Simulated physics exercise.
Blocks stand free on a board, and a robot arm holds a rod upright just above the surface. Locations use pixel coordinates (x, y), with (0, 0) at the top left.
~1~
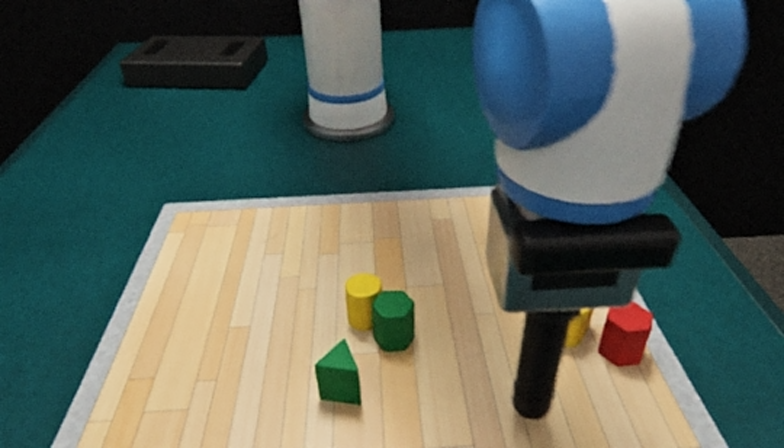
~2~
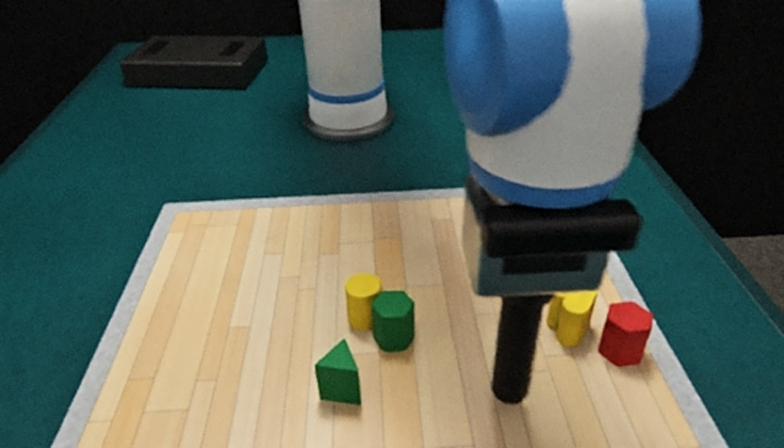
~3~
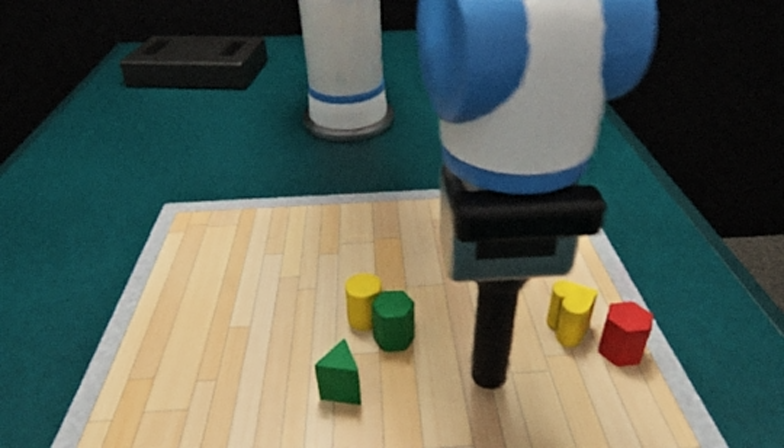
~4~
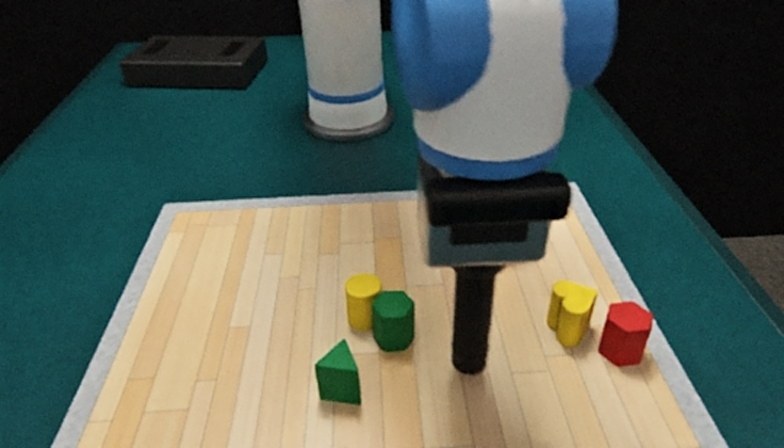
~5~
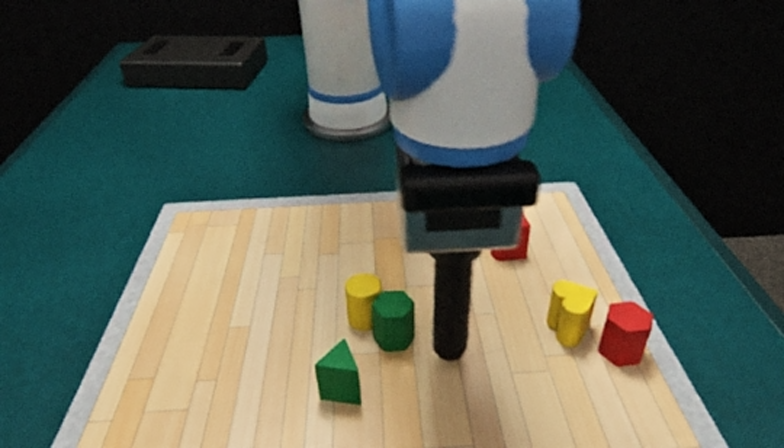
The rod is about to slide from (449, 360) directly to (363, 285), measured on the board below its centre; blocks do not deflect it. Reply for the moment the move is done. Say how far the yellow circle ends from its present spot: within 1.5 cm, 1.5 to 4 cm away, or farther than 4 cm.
That block covers between 1.5 and 4 cm.
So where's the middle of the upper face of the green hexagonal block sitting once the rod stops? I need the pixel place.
At the end it should sit near (368, 297).
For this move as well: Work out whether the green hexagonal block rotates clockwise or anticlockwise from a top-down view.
Verdict: Counterclockwise.
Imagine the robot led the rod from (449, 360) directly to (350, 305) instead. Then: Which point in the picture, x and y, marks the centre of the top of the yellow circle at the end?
I think it will end close to (305, 266).
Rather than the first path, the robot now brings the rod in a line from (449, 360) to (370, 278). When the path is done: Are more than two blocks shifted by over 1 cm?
I expect not.
What follows on the original path. One third of the way, rod (417, 321); yellow circle (353, 281); green hexagonal block (381, 299), turned 30° anticlockwise.
Two thirds of the way, rod (388, 296); yellow circle (340, 279); green hexagonal block (368, 297), turned 65° anticlockwise.
At the end, rod (362, 274); green triangular block still; yellow circle (340, 279); green hexagonal block (368, 297), turned 65° anticlockwise.
